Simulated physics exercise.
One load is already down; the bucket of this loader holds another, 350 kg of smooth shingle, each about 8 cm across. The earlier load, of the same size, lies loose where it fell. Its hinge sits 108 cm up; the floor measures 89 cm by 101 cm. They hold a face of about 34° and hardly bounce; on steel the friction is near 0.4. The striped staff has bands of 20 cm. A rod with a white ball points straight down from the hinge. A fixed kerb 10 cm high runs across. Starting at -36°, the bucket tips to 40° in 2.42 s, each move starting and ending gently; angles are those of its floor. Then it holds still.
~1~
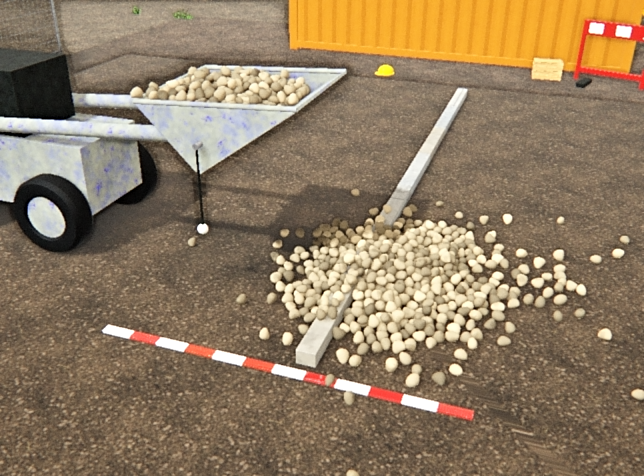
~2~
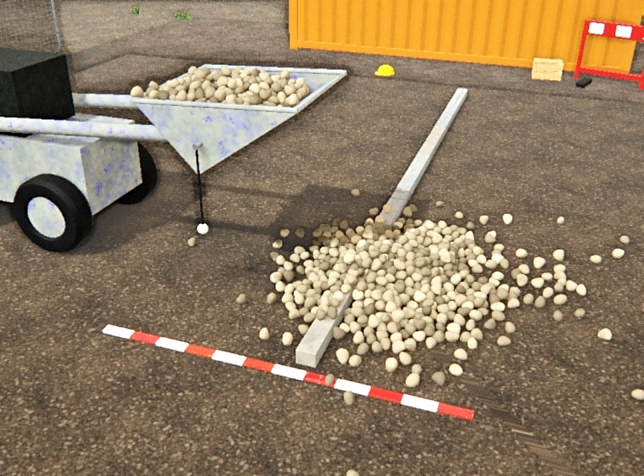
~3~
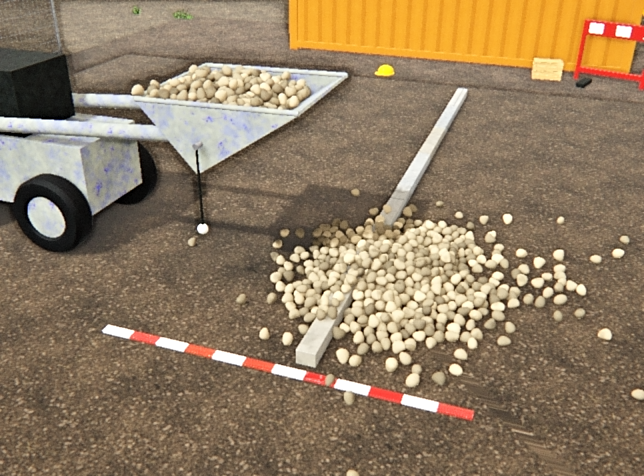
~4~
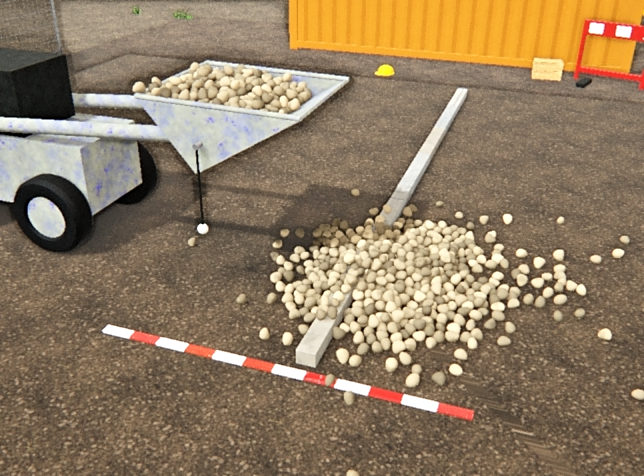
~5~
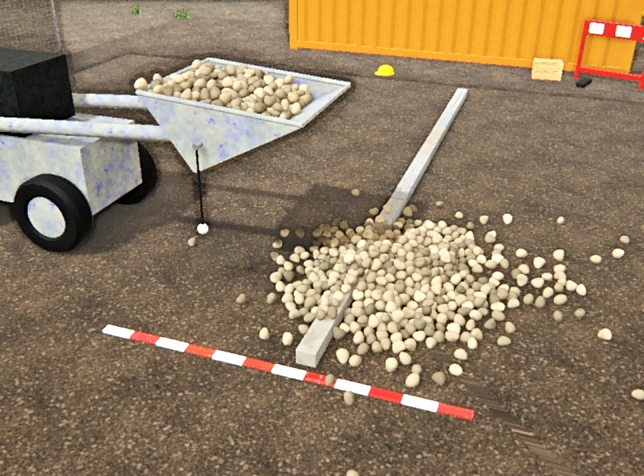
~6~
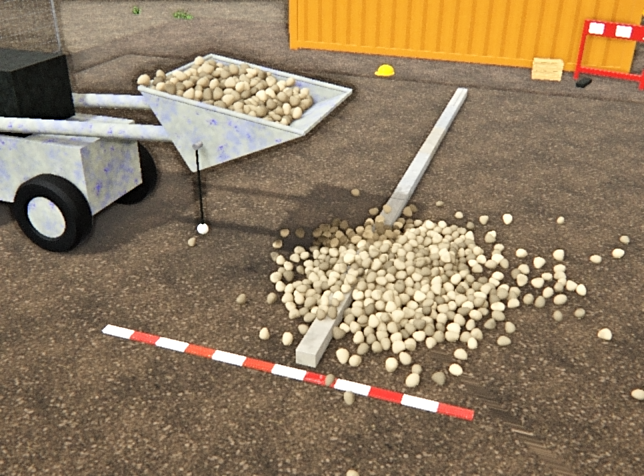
An orange corrugated container stands at the back of a brown gravelly yard, seen from slightly above, with a red and white barrier at the right and a yellow helmet nearby. A pale, blue-mottled loader at the left holds cream stones in its bucket, while more lie heaped across a grey kerb behind a striped staff. The bucket tilts slowly, its right end lowering slightly, as everything else stays still.
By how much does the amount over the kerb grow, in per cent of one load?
Close to 21 parts in a hundred.
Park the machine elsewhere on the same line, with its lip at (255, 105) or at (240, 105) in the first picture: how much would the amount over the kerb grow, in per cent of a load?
Near 0 per cent from the first place, 0 from the second.
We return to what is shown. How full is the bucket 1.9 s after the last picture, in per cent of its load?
Roughly 5 per cent is still inside.
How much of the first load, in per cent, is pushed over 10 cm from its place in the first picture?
Roughly 10 per cent of them.
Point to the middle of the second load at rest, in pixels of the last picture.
Around (334, 252).
Then, 1.2 s after the last picture the floor is at 28°; in per cent of one load, 82 in the bucket, 43 on this side of the kerb, 75 over the kerb; the foremost stones are at (641, 307).
Then, 1.9 s after the last picture the floor is at 40°; in per cent of one load, 6 in the bucket, 103 on this side of the kerb, 91 over the kerb; the foremost stones are at (641, 307).
Then, 2.3 s after the last picture the floor is at 40°; in per cent of one load, 0 in the bucket, 106 on this side of the kerb, 95 over the kerb; the foremost stones are at (641, 307).
Then, 4.8 s after the last picture the floor is at 40°; in per cent of one load, 0 in the bucket, 105 on this side of the kerb, 95 over the kerb; the foremost stones are at (641, 307). Net gain over the kerb, 21.
